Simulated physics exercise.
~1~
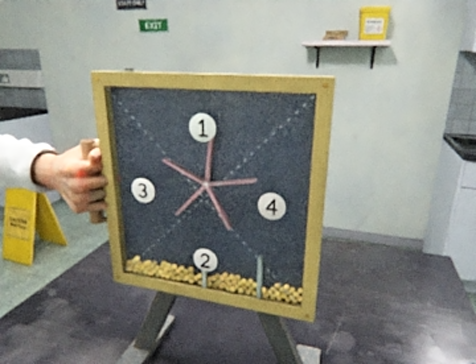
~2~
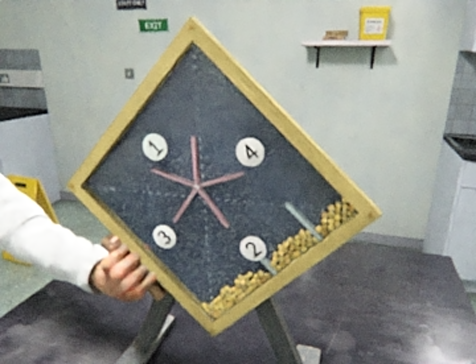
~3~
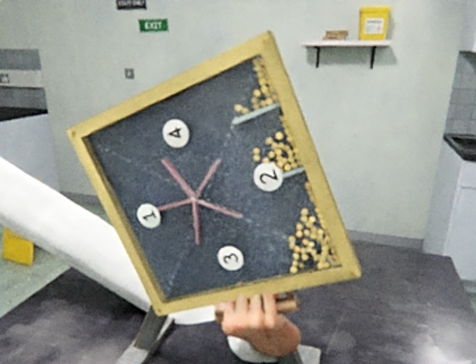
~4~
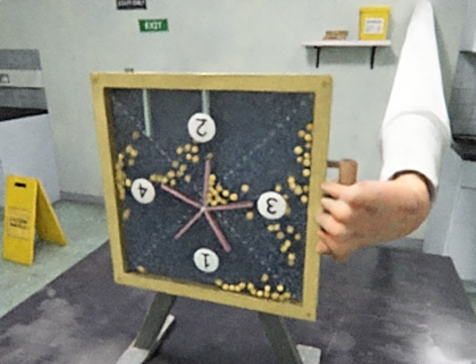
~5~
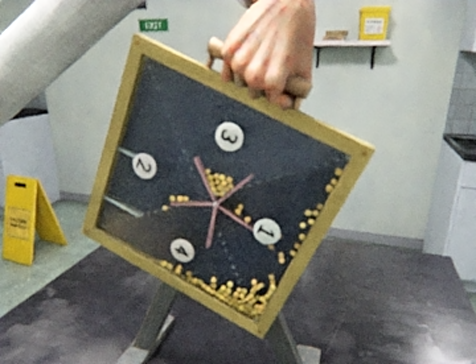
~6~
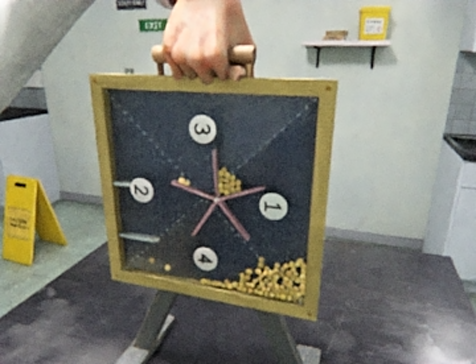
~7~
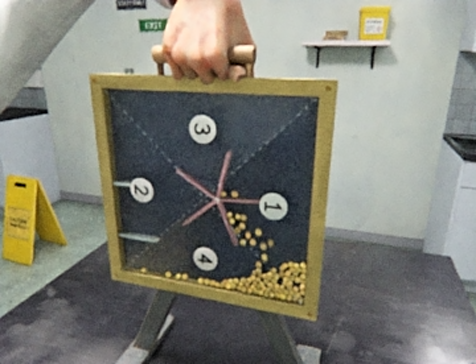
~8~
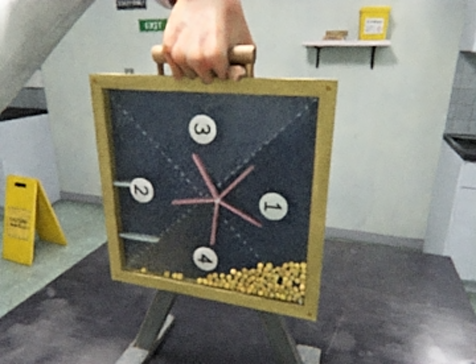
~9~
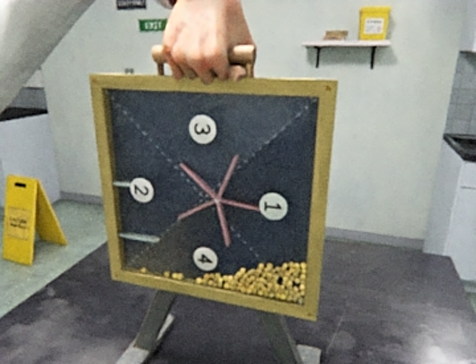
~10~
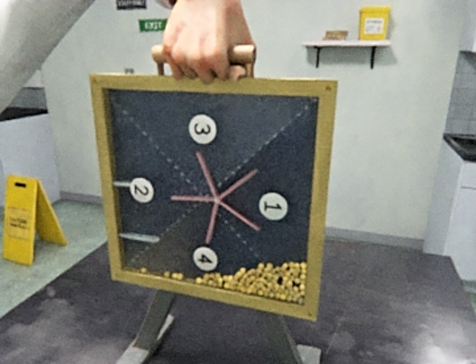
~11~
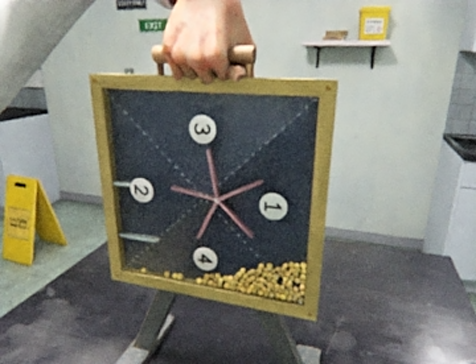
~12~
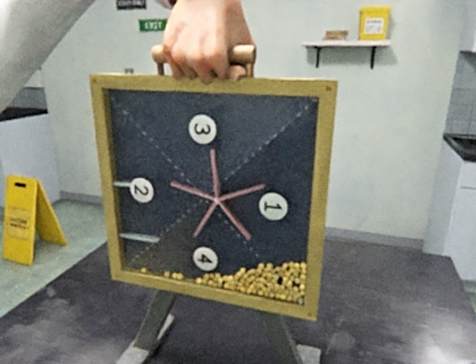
In a plain room with a yellow floor sign, a hand turned an upright square box anticlockwise until it rested on another side, sending small yellow beads tumbling past a pink five-armed spinner before they settled in a heap along the bottom right.
